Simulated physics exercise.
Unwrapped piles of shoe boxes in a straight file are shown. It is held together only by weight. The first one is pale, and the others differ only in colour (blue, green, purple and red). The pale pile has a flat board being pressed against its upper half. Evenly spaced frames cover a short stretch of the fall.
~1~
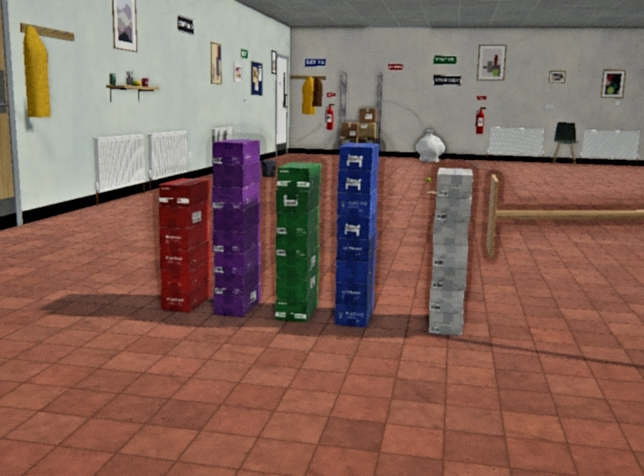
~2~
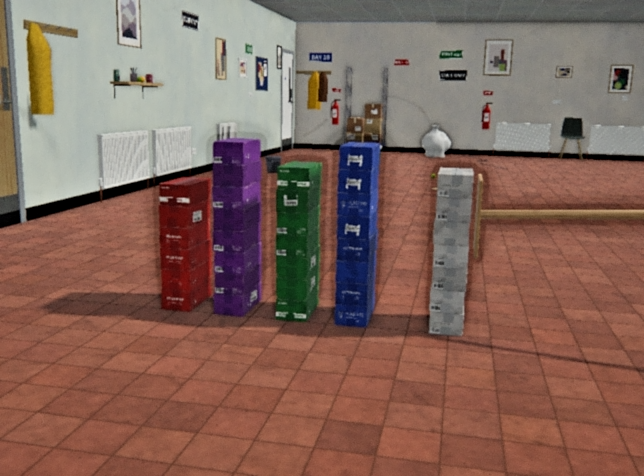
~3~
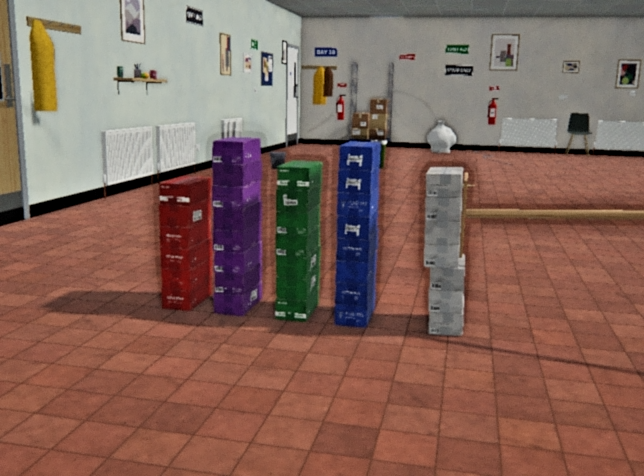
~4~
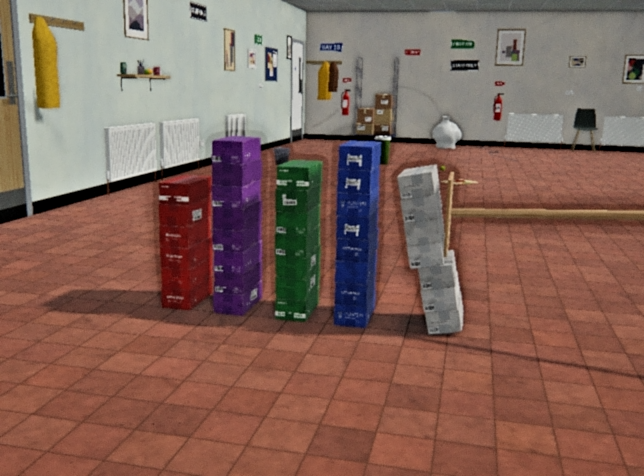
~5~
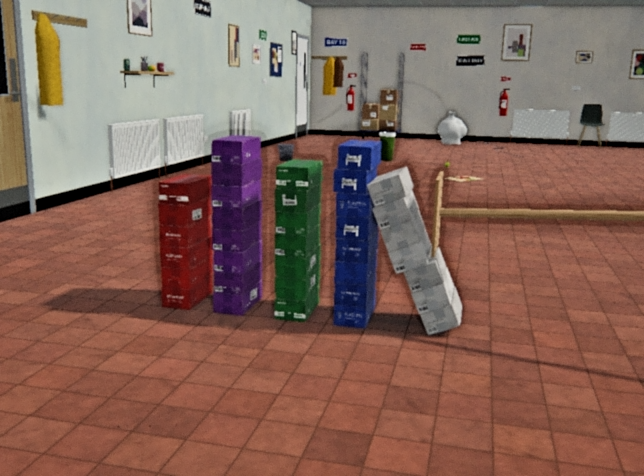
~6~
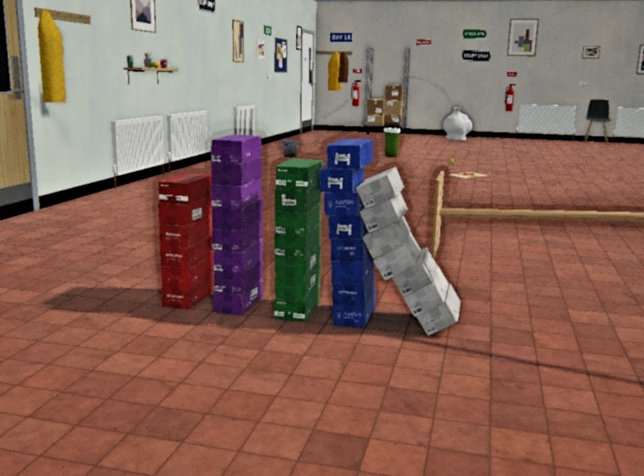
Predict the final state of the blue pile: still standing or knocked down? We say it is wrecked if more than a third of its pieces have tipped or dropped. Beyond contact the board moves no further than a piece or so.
Knocked down.
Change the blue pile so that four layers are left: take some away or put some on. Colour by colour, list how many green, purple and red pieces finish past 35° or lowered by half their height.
The end counts by colour are green 0, purple 0 and red 0.
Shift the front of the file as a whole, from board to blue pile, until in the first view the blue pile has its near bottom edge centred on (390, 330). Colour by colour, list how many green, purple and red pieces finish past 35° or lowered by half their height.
Green: 6; purple: 8; red: 6.
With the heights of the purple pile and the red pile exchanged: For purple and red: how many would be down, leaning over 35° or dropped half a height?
By colour: Purple 6, red 8.
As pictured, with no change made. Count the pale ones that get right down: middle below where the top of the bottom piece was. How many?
Tally at the end: 3.
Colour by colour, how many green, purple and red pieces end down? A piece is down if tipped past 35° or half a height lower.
Pieces down at the end - green: 7, purple: 8, red: 6.
Shortly afterwards, 7 of the pale pile down; 1 of the 8 blue boxes down (1 of 29 in all colours); top blue box tilted clearly, half its height lower; top green box tilted clearly.
Next, 7 of the pale pile down; 8 of the 8 blue boxes down (29 of 29 in all colours); top blue box tilted well over, some two heights lower; top red box tilted well over, some two heights lower.
In the end, 7 of the pale pile down; 8 of the 8 blue boxes down (29 of 29 in all colours); top blue box tilted well over, some four heights lower; top purple box upside down. From the last view, middles, top blue box near (159, 234).
